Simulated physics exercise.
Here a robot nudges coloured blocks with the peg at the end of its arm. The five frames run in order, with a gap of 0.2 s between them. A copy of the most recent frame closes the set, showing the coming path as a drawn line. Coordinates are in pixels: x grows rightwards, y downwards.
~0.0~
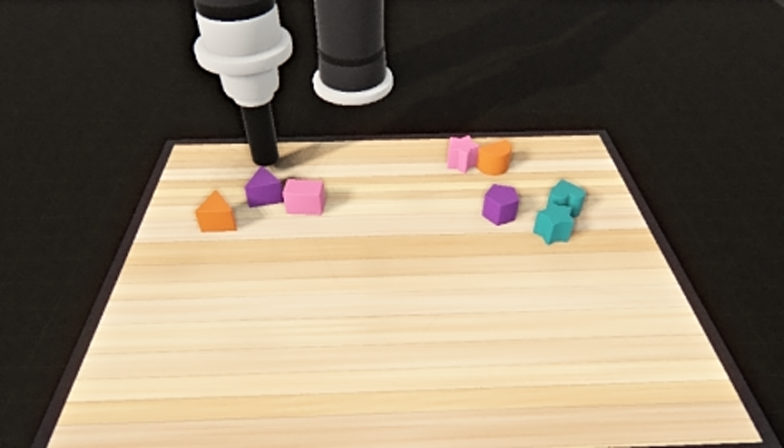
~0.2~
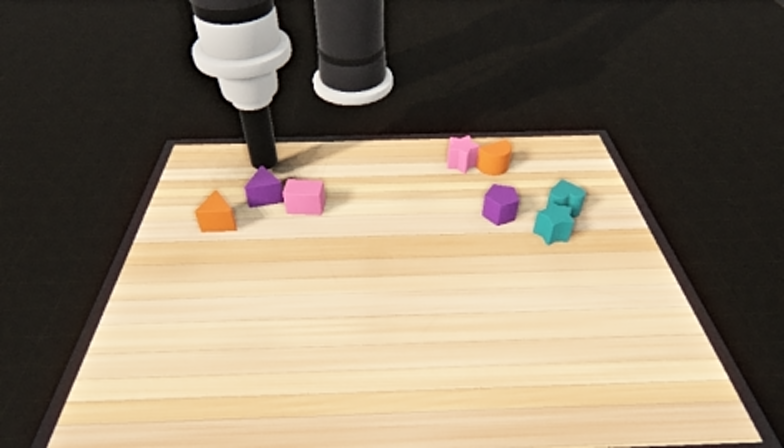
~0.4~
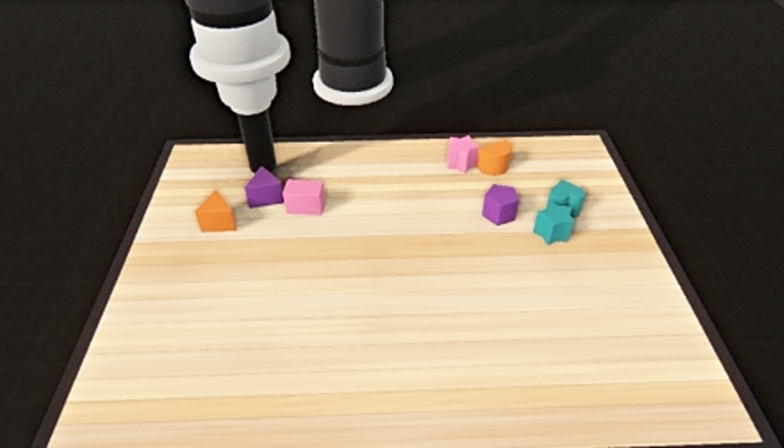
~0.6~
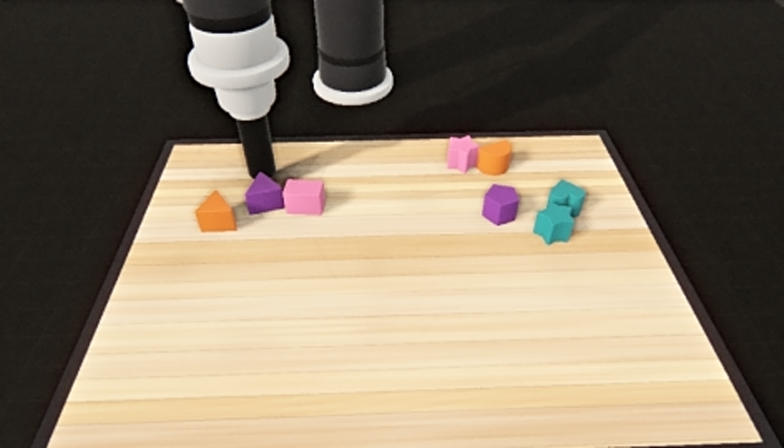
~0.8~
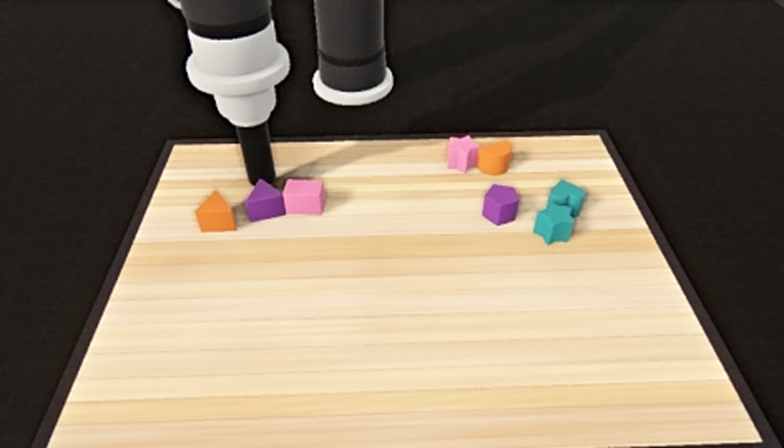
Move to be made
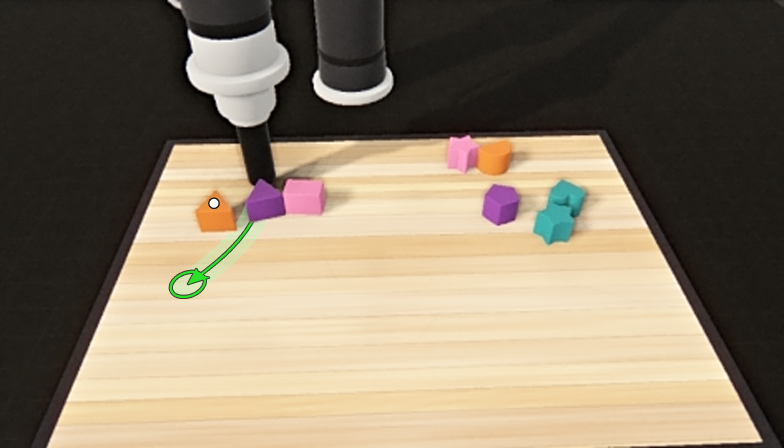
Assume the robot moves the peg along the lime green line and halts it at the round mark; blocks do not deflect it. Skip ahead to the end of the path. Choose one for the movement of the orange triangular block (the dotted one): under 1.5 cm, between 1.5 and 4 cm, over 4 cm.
The answer here is less than 1.5 cm.
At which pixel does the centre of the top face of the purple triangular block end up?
The middle of its top is at (263, 221).
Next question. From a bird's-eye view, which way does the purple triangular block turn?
Short answer: Counterclockwise.
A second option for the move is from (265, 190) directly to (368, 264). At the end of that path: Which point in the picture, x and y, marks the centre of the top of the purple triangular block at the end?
The purple triangular block ends near (271, 209).
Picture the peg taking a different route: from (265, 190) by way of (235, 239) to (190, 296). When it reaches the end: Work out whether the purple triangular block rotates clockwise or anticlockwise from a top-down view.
That block twists counter-clockwise.
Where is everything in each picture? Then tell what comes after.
The first picture shows peg tip (266, 160); block tops, orange triangular block (214, 203); purple triangular block (262, 178); pink rectangle (303, 187).
The second picture shows peg (265, 164); blocks unchanged.
The third picture shows peg (264, 168); blocks unchanged.
The fourth picture shows peg (263, 173); purple triangular block (262, 184).
The fifth picture shows peg (263, 180); orange triangular block (214, 203); purple triangular block (263, 191); pink rectangle (303, 187).
Path on the board, from (265, 190) by way of (253, 220) and (227, 252) to (188, 284); the dot is on the orange triangular block.
On the path given first. One third of the way, peg (250, 210); purple triangular block (264, 213), turned 70° anticlockwise.
Two thirds of the way, peg (224, 243); orange triangular block (211, 208), turned 45° clockwise; purple triangular block (263, 221), turned 110° anticlockwise.
At the end, peg (184, 274); orange triangular block (211, 208), turned 45° clockwise; purple triangular block (263, 221), turned 110° anticlockwise; pink rectangle in place.
